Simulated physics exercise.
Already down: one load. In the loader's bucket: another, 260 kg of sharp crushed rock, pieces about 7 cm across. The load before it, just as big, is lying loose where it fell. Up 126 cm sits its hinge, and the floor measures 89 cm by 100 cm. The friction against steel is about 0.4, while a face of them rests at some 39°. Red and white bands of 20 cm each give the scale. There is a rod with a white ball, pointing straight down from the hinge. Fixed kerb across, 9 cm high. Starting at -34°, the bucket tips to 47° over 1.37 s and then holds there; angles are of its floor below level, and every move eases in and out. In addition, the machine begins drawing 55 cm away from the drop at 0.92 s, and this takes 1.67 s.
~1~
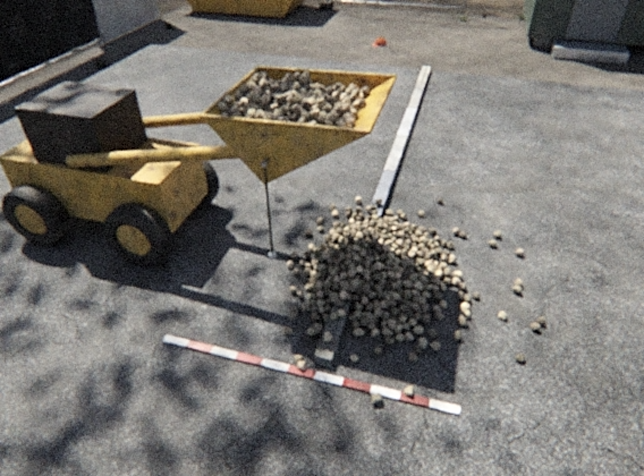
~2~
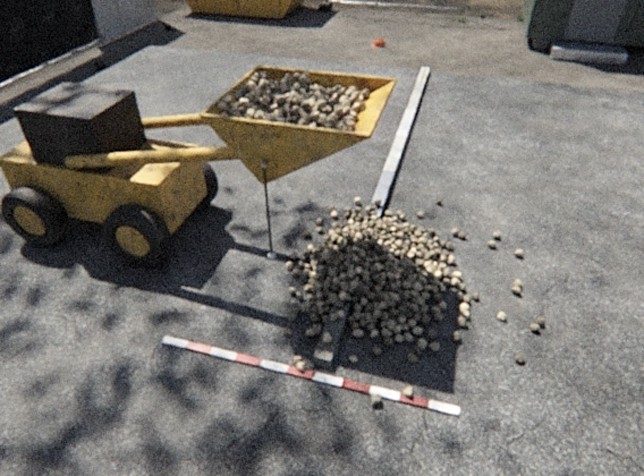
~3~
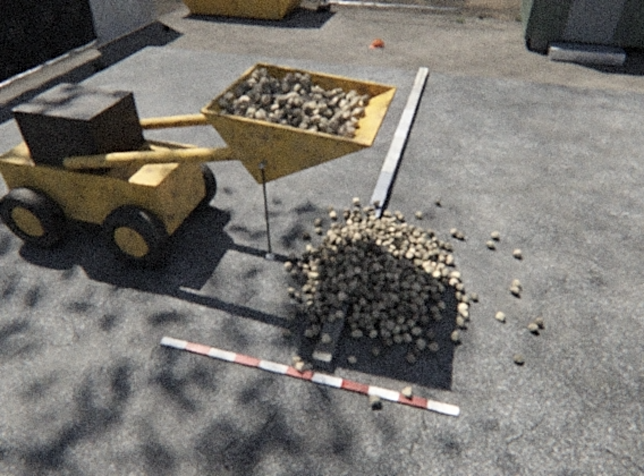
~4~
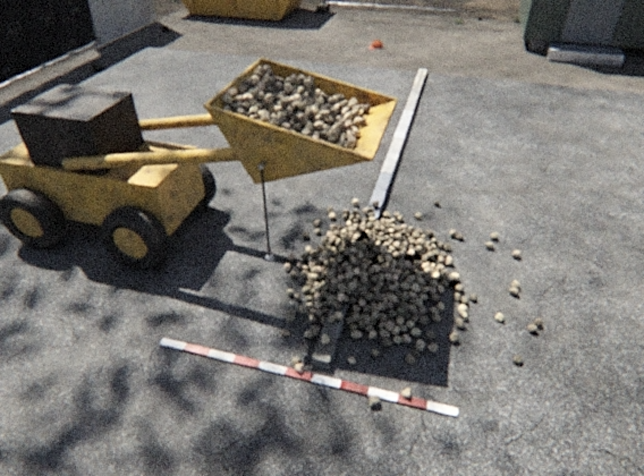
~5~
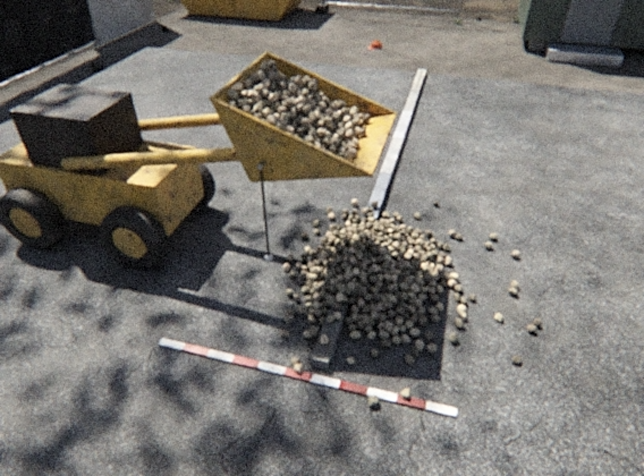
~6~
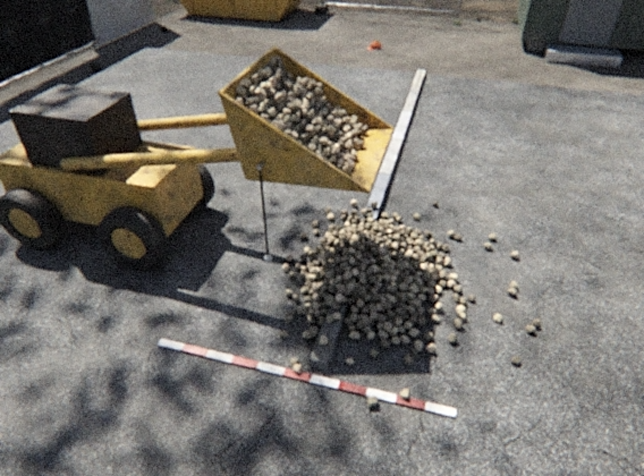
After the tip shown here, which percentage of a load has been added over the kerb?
Roughly 41 out of 100.
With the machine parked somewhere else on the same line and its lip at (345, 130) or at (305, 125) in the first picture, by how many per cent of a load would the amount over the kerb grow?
I'd expect near 15 per cent first and near 0 per cent next.
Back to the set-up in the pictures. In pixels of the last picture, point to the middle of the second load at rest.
I'd put their centre close to (349, 258).
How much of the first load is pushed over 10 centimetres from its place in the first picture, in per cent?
Near 5 per cent, I reckon.
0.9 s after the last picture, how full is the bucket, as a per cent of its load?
I'd say about 30 per cent.
Then, 0.4 s after the last picture the floor is at 35°; in per cent of one load, 100 in the bucket, 36 on this side of the kerb, 64 over the kerb; the foremost stones are at (514, 297).
Then, 0.9 s after the last picture the floor is at 47°; in per cent of one load, 28 in the bucket, 93 on this side of the kerb, 79 over the kerb; the foremost stones are at (514, 297).
Then, 2.5 s after the last picture the floor is at 47°; in per cent of one load, 0 in the bucket, 95 on this side of the kerb, 105 over the kerb; the foremost stones are at (514, 297).
Then, 4.9 s after the last picture the floor is at 47°; in per cent of one load, 0 in the bucket, 95 on this side of the kerb, 105 over the kerb; the foremost stones are at (514, 297). Net gain over the kerb, 41.
